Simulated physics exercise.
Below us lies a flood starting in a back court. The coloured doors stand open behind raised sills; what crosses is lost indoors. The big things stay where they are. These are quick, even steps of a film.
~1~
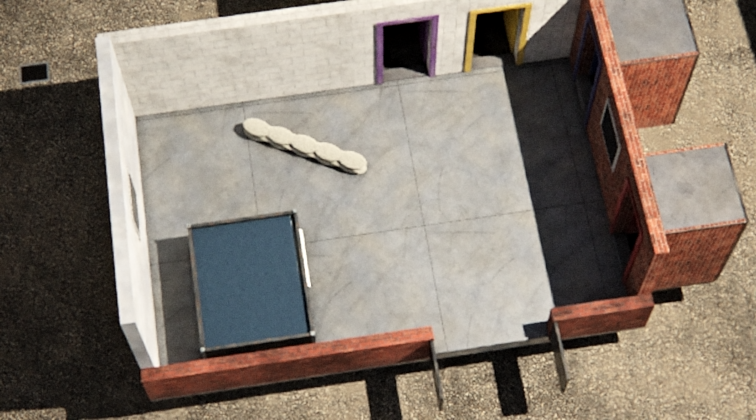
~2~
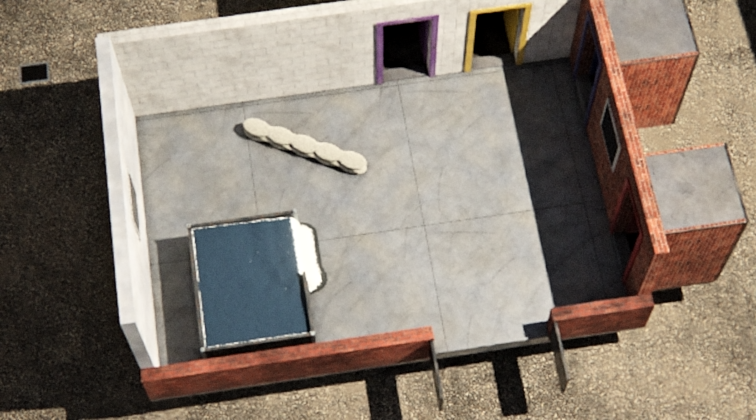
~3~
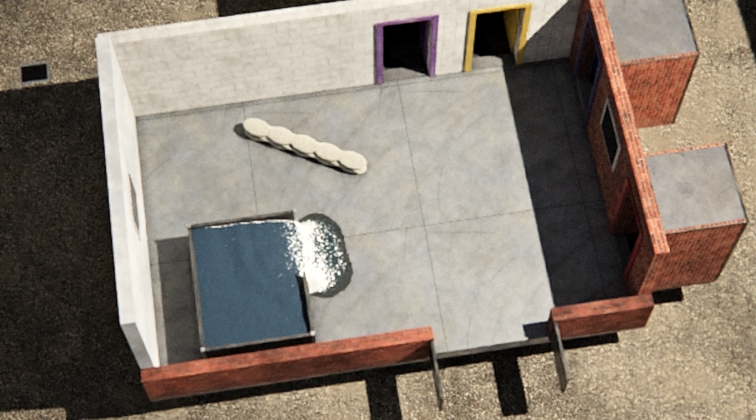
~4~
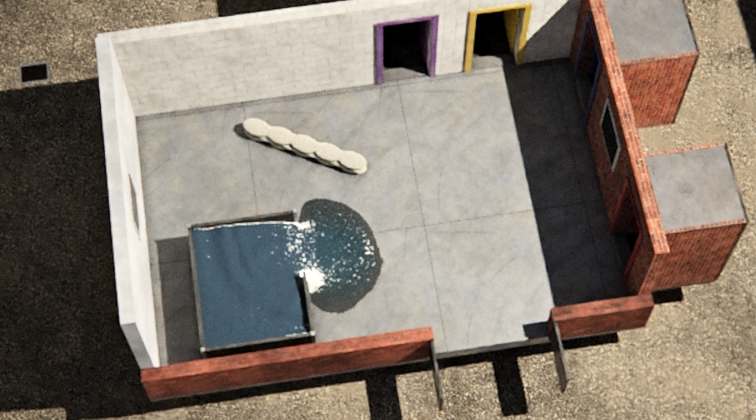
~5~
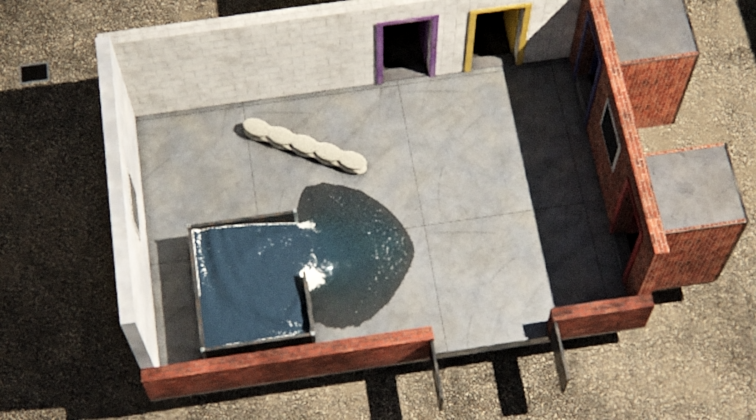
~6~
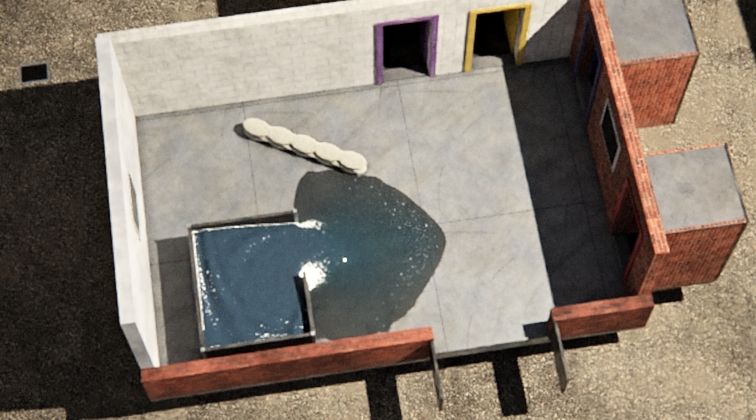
A walled court with a grey paved floor, open to the sky, is seen from high above at a slant. A blue, water-filled square tank sits at the lower left near a low red brick wall, with a pale scalloped barrier above it and purple and yellow doorways in the white back wall. Water bursts white from the tank's right side, then spreads rightward across the floor in a widening dark, glinting pool, while the camera stays still.
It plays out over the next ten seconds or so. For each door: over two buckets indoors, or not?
In the end: The yellow door floods; the blue door holds within the limit; the purple door holds within the limit; the red door floods.
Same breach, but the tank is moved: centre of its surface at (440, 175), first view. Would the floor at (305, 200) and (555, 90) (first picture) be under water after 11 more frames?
As listed: Not flooded, awash.
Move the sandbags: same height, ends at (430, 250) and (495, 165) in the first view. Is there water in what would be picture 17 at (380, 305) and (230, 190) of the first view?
One after the other: Covered, free of water.
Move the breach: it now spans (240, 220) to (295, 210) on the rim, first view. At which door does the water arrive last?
I say the one in blue.
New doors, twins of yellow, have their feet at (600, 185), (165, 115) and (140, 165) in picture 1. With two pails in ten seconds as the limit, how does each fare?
In turn: Passes that mark, lets less in, is under.
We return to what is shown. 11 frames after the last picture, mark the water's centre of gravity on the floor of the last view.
Around (334, 262).
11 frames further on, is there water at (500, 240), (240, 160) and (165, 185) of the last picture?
In turn: Awash, dry, no water.
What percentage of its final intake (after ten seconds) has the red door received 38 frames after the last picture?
I make it 75 per cent.
A moment on, water covers 35 % of the floor; the yellow door not reached, the blue door not reached, the purple door not reached, the red door not reached.
Next, water covers 60 % of the floor; the yellow door not reached, the blue door not reached, the purple door not reached, the red door under two buckets in.
Then, water covers 65 % of the floor; the yellow door under two buckets in, the blue door wet at the sill, nothing in, the purple door wet at the sill, nothing in, the red door over two buckets in.
Later, water covers 65 % of the floor; the yellow door over two buckets in, the blue door wet at the sill, nothing in, the purple door wet at the sill, nothing in, the red door far over two buckets in.
In the end, water covers 80 % of the floor; the yellow door far over two buckets in, the blue door wet at the sill, nothing in, the purple door under two buckets in, the red door far over two buckets in.
